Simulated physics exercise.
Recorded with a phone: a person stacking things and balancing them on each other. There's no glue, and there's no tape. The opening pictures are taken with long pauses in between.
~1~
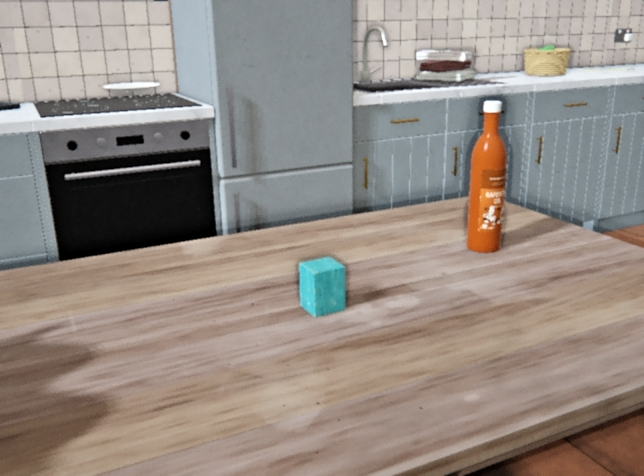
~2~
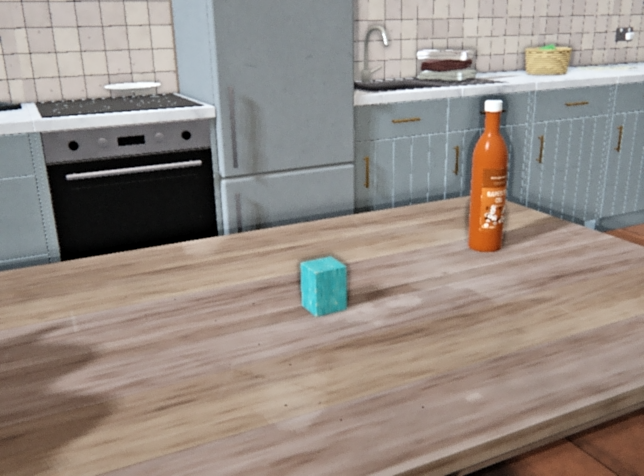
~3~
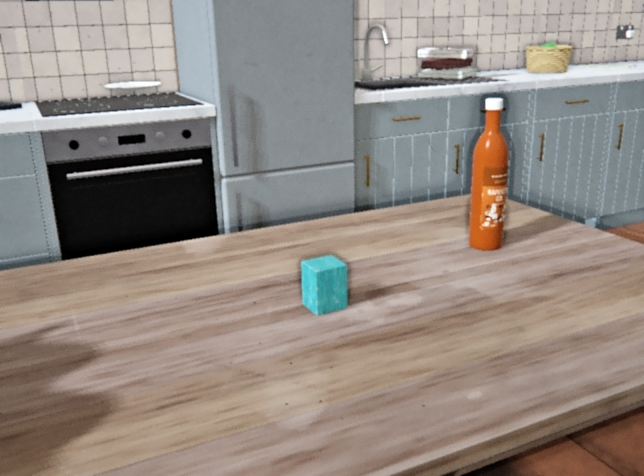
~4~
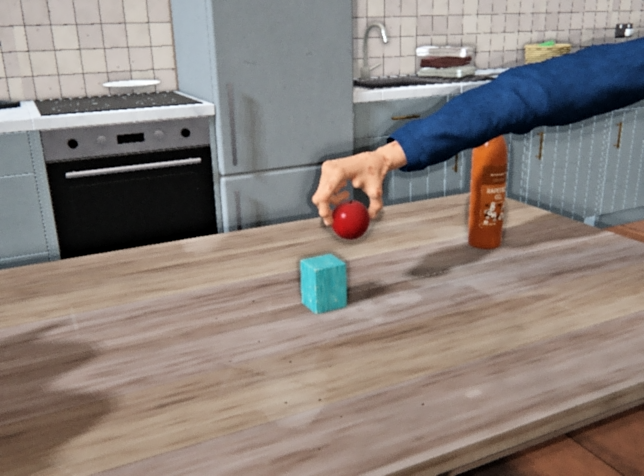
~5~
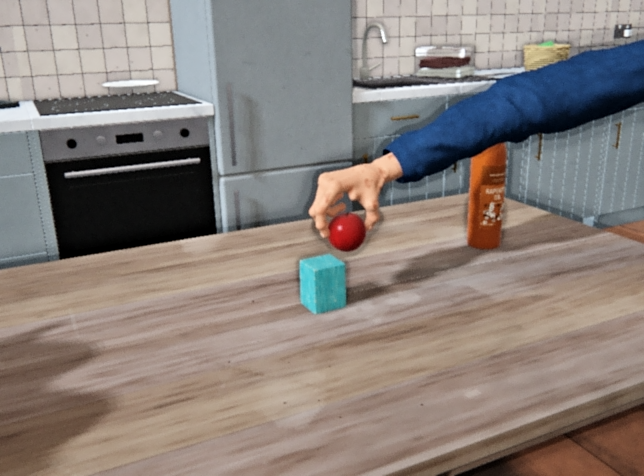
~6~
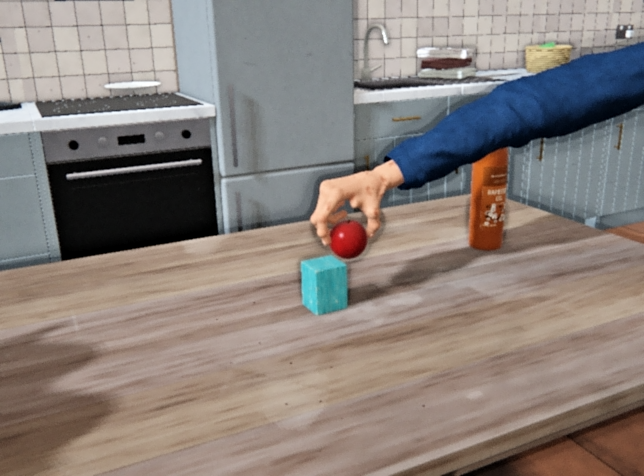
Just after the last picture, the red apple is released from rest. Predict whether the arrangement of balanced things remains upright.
It tips over.
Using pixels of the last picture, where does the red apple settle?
Roughly at pixel (373, 278).
Then, 0.36 s on from there, red apple now fallen.
Then, 0.72 s on from there, nothing new.
In the end, fallen, red apple; the other 2 unmoved. At the end, from the last picture's camera, red apple near (373, 278). The pile gives way.
